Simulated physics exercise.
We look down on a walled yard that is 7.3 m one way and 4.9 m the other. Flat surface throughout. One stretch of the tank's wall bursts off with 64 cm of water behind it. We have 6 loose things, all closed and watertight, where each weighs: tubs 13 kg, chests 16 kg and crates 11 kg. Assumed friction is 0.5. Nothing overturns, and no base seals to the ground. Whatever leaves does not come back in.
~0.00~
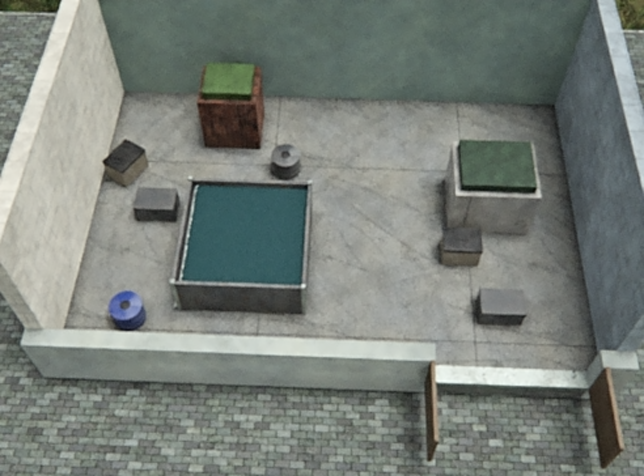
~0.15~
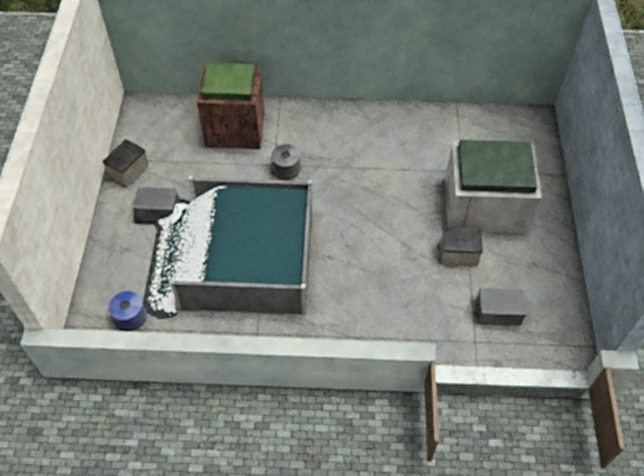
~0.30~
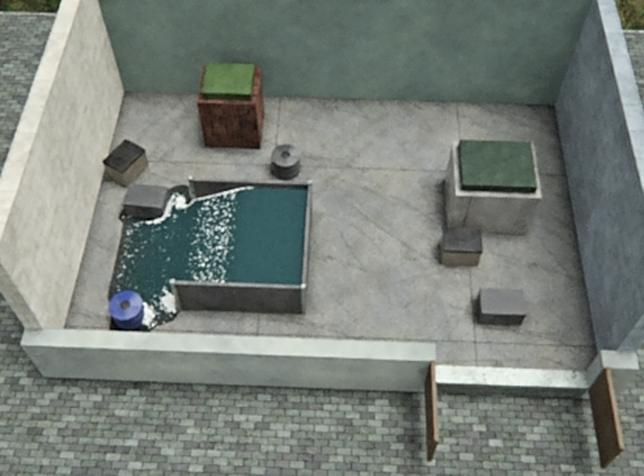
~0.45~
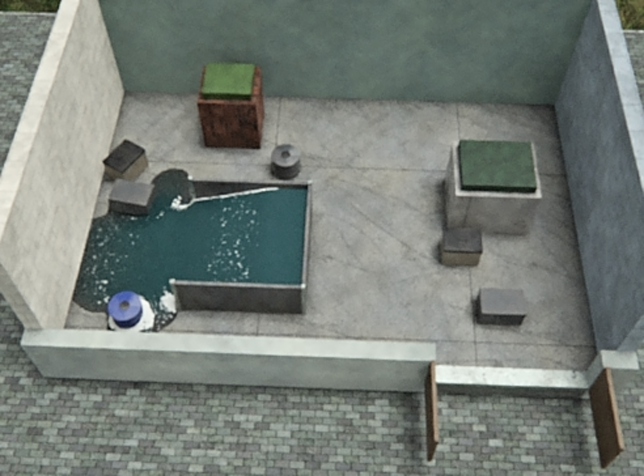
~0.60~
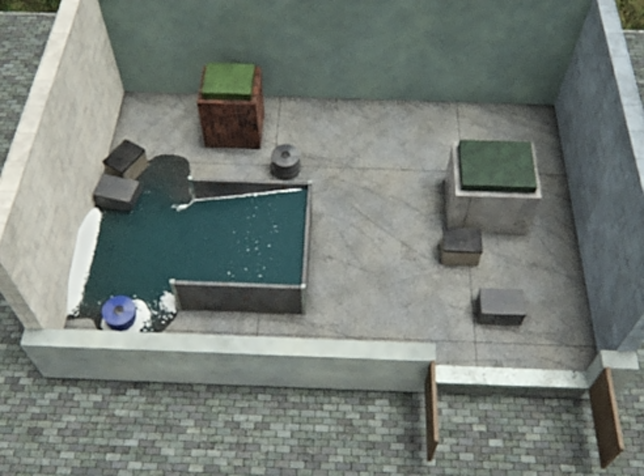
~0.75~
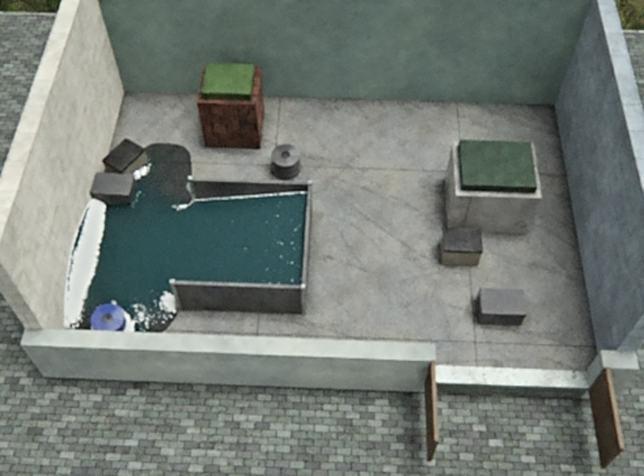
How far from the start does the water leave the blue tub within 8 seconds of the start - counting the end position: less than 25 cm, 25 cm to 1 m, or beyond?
Expect a big change in position.
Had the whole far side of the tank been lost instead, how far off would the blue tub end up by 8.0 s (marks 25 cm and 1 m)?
Well, the blue tub is flushed away.
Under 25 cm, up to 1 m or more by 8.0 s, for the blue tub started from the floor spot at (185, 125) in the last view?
It goes a modest distance.
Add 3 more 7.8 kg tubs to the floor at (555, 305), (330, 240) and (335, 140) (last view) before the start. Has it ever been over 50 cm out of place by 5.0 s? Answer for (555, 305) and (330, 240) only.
First not far enough, second not far enough.
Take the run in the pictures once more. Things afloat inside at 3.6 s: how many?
The count is 2.
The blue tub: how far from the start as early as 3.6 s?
It has shifted about 400 cm.
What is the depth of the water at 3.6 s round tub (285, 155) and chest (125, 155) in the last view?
Some 2 cm at the first, some 23 cm at the second.
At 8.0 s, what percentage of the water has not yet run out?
Somewhere near 96 percent, give or take.
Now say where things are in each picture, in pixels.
In the first frame, the blue tub at (125, 305), on the bottom; water covers 3.0 m2; 0 of 6 have shifted.
In the second frame, the blue tub at (125, 305), on the bottom; water covers 3.9 m2; 0 of 6 have shifted.
In the third frame, the blue tub at (125, 305), on the bottom; water covers 4.9 m2; 1 of 6 have shifted.
In the fourth frame, the blue tub at (125, 306) rests on the ground; water covers 6.3 m2; 1 of 6 have shifted.
In the fifth frame, the blue tub at (119, 310) rests on the ground, 11 cm from its start; water covers 7.1 m2; 2 of 6 have shifted.
In the sixth frame, the blue tub at (108, 318) rests on the ground, 29 cm from its start; water covers 7.7 m2; 2 of 6 have shifted.
After 1.6 s the blue tub is near (84, 310), 0.5 m from its start, afloat; 0 of 6 are out; 2 afloat.
After 3.6 s the blue tub is near (422, 333), 4.0 m from its start, aground; 0 of 6 are out; 2 afloat.
After 5.6 s the blue tub is near (579, 325), 6.1 m from its start, afloat; 0 of 6 are out; 3 afloat.
After 8.0 s the blue tub is near (570, 322), 6.0 m from its start, aground; 0 of 6 are out; 1 afloat.
